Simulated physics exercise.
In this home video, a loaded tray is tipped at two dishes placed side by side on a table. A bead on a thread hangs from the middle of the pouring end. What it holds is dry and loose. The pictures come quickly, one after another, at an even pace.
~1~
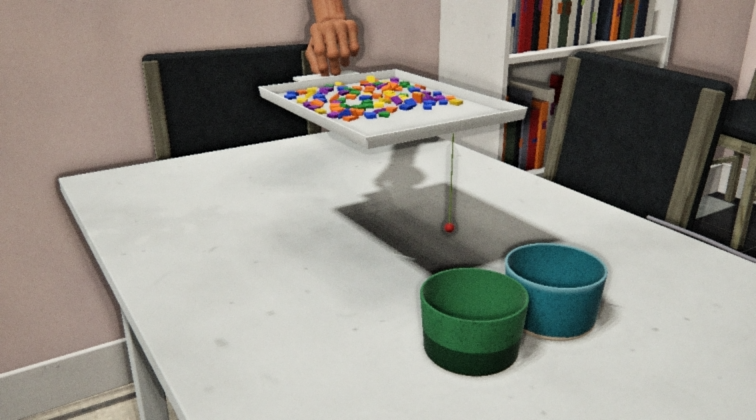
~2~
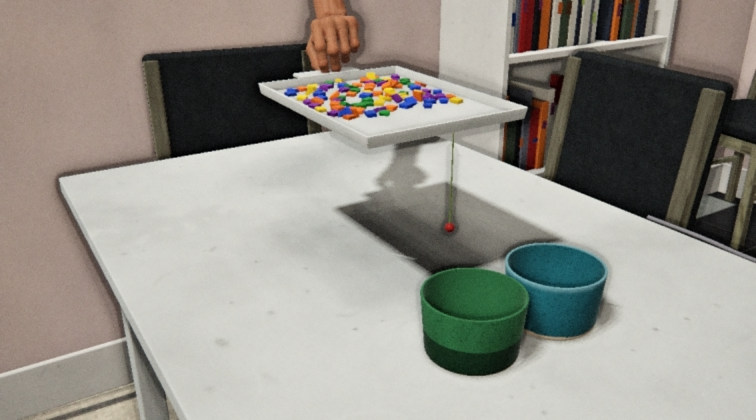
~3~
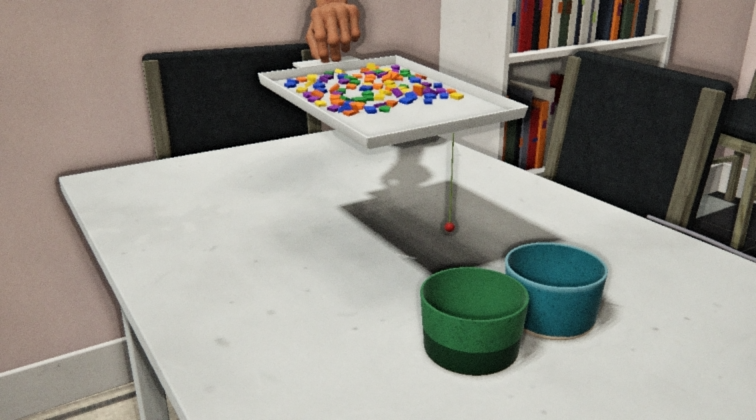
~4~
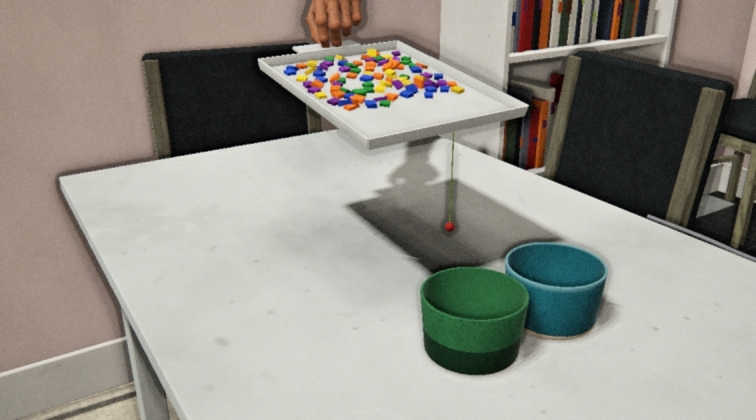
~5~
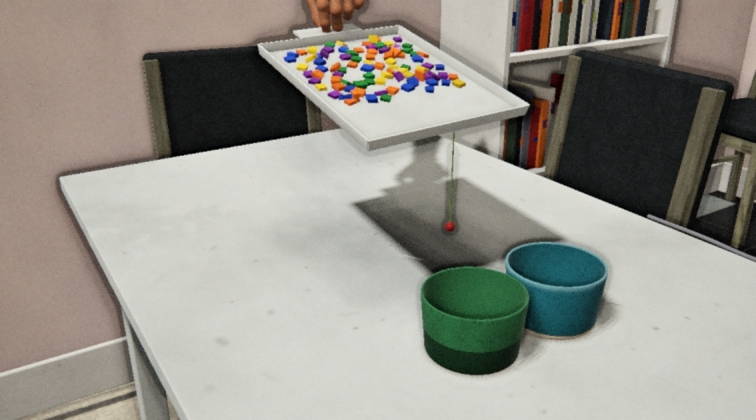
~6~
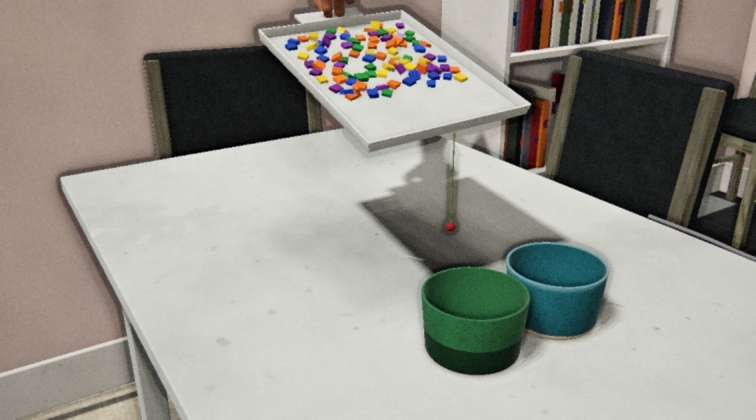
The clip shows a hand gripping a white tray of colourful mosaic tiles above a table with a green dish and a blue dish, gradually raising the tray's far end so its surface slants toward the near left corner.
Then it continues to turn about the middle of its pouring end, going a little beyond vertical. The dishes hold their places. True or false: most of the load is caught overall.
False - less than half is caught.
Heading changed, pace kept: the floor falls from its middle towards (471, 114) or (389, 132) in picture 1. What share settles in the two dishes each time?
About 0 and 0 per cent.
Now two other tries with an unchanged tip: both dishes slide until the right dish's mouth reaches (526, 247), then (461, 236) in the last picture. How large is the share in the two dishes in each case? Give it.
You'd get near 80 per cent and afterwards near 40 per cent.
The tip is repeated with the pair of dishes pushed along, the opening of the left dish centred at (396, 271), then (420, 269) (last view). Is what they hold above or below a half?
Try 1: The greater share; try 2: The greater share.
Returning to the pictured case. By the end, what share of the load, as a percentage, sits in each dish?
In per cent, left near 10 and right near 10.
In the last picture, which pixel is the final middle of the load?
Around (445, 318).
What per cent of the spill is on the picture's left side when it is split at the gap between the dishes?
Around 90 percent of the pieces.
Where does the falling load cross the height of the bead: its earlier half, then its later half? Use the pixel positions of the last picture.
(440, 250), then (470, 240).
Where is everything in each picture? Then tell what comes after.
In the first picture, corners of the pouring end near (368, 136) and (524, 108), level; middle of the load near (377, 96), mosaic tiles; left dish near (508, 341); right dish near (591, 308); bead on its thread near (450, 228).
In the second picture, corners of the pouring end near (368, 136) and (525, 107), level; middle of the load near (377, 94).
In the third picture, corners of the pouring end near (368, 137) and (525, 106), tipped barely, lowest at the left corner; middle of the load near (377, 86).
In the fourth picture, corners of the pouring end near (369, 138) and (526, 105), tipped a little, lowest at the left corner; middle of the load near (378, 76).
In the fifth picture, corners of the pouring end near (369, 140) and (527, 104), tipped a little, lowest at the left corner; middle of the load near (379, 66).
In the sixth picture, corners of the pouring end near (370, 141) and (528, 104), tipped clearly, lowest at the left corner; middle of the load near (381, 56); left dish near (509, 340); right dish near (592, 307).
Shortly afterwards, tray tipped steeply; all but a few on the tray; a little in the air.
Next, tray tipped right over; near half on the tray; a little in the left dish; only a few in the right dish; near a third outside both; a little in the air.
Some moments later, tray tipped past a quarter turn; a little in the left dish; a little in the right dish; the bulk outside both.
In the end, tray tipped past a quarter turn; a little in the left dish; a little in the right dish; the bulk outside both.
